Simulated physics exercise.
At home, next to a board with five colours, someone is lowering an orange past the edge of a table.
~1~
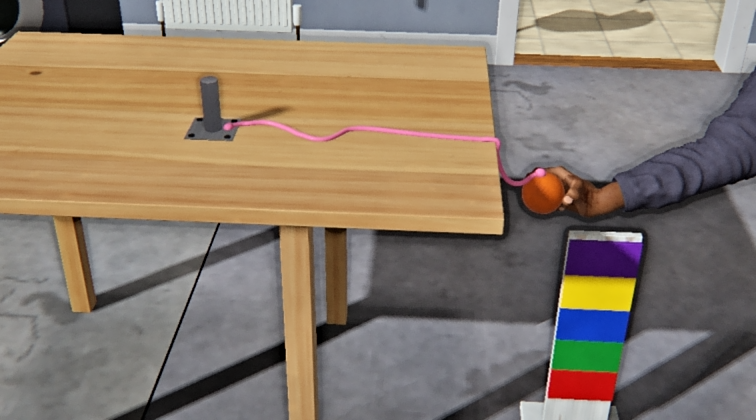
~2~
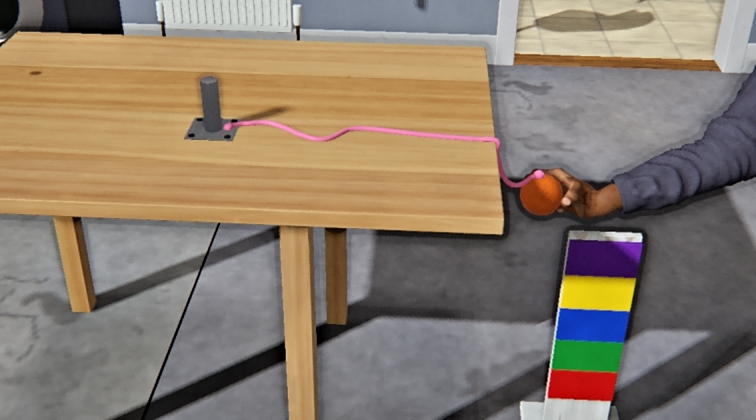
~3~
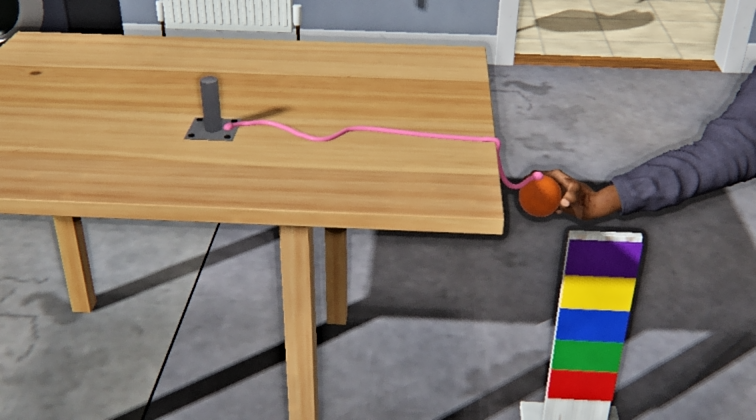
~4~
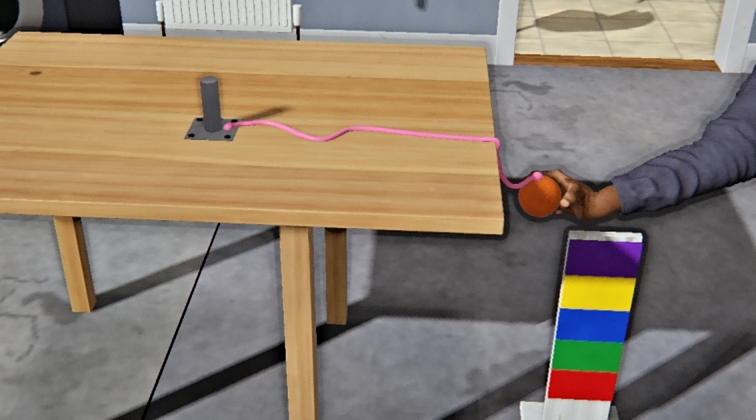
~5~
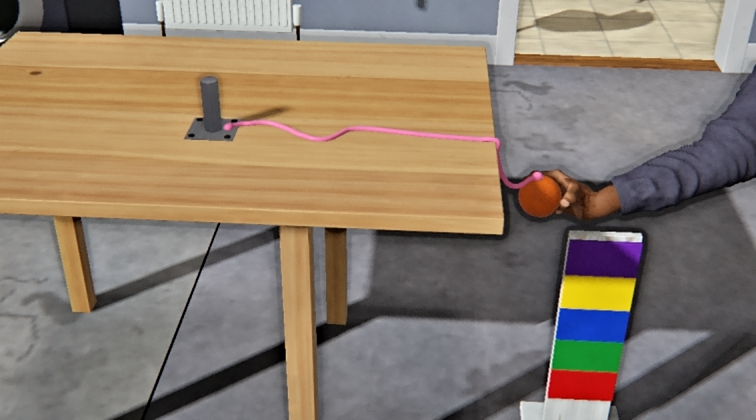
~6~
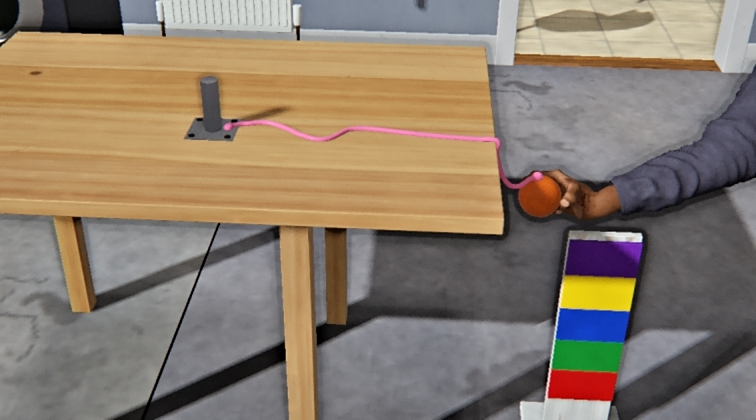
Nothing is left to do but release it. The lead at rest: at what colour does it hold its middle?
The colour is purple.
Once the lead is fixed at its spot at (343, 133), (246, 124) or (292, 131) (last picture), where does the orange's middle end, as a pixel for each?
Approximately (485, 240), (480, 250) and (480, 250), respectively.
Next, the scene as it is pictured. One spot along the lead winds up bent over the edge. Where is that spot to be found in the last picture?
Around (468, 139).
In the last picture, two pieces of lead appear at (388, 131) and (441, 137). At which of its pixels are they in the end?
First near (413, 135), second near (468, 137).
Early on, orange near (478, 253); level with purple.
Midway, orange near (516, 254); level with purple.
Finally, orange near (479, 256); level with purple. Its centre hangs level with the purple band.
